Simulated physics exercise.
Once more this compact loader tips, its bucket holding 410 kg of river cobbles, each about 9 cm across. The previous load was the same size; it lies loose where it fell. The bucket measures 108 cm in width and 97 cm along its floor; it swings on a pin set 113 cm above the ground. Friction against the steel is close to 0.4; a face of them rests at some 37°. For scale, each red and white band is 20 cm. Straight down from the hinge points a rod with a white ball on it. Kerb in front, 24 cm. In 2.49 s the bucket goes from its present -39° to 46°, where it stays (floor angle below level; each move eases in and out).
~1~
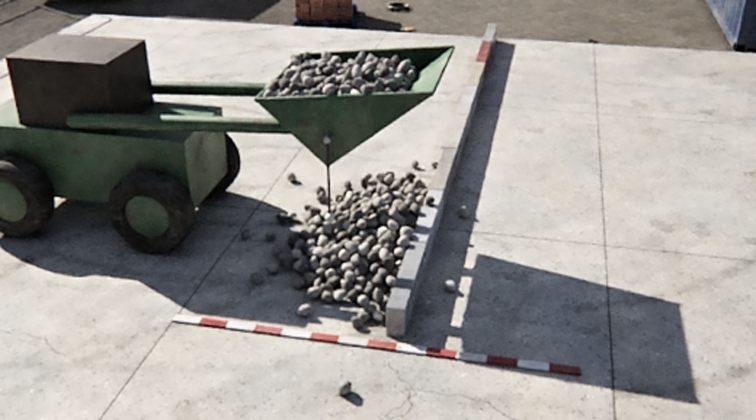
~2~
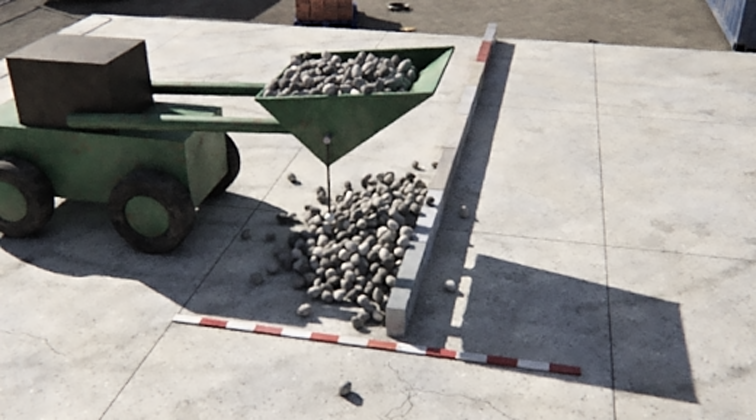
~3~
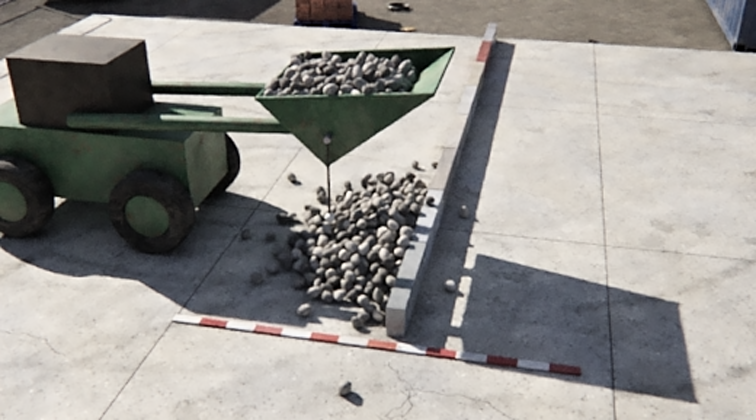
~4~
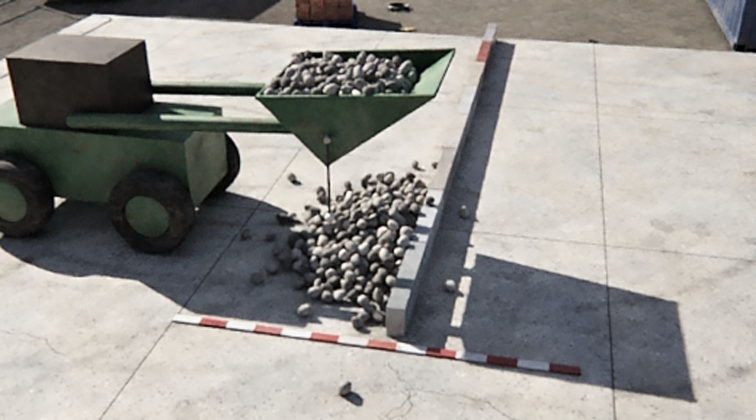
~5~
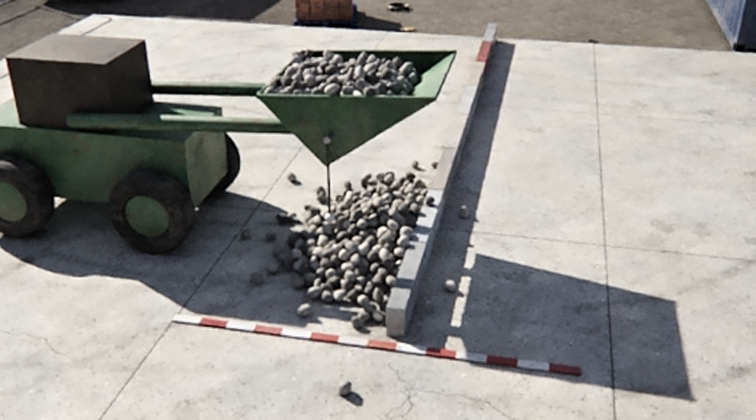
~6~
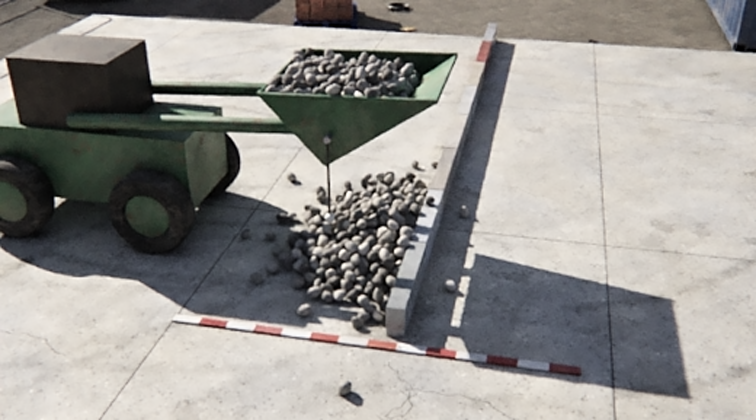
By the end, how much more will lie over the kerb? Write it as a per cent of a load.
About 82 per cent.
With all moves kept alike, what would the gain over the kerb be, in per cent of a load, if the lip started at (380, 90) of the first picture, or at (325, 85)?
Roughly 25 and 0 per cent, in that order.
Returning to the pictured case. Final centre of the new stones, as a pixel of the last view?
The centre sits about (472, 241).
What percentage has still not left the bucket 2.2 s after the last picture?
5 % still inside.
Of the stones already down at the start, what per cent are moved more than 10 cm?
Roughly 0 % of them.
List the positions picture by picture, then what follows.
In the first frame, the bucket is at -39°, its lip at (433, 93); the top of the load is at (360, 68). The earlier load is highest near (401, 214), 28 cm above ground level, 99 % on this side of the kerb.
The second frame shows lip at (433, 94), floor tilted -39°, highest stones at (360, 68).
The third frame shows lip at (434, 95), floor tilted -38°, highest stones at (349, 67).
In the fourth frame, the bucket is at -37°, its lip at (435, 97); the top of the load is at (340, 66).
The fifth frame shows lip at (436, 99), floor tilted -36°, highest stones at (340, 66).
The sixth frame shows lip at (437, 102), floor tilted -34°, highest stones at (330, 62).
Then, 1.5 s after the last picture the floor is at 33°; in per cent of one load, 85 in the bucket, 103 on this side of the kerb, 12 over the kerb; the foremost stones are at (466, 250).
Then, 2.2 s after the last picture the floor is at 46°; in per cent of one load, 6 in the bucket, 118 on this side of the kerb, 75 over the kerb; the foremost stones are at (573, 252).
Then, 2.6 s after the last picture the floor is at 46°; in per cent of one load, 1 in the bucket, 118 on this side of the kerb, 81 over the kerb; the foremost stones are at (610, 245).
Then, 5.3 s after the last picture the floor is at 46°; in per cent of one load, 0 in the bucket, 117 on this side of the kerb, 83 over the kerb; the foremost stones are at (629, 245). Net gain over the kerb, 82.
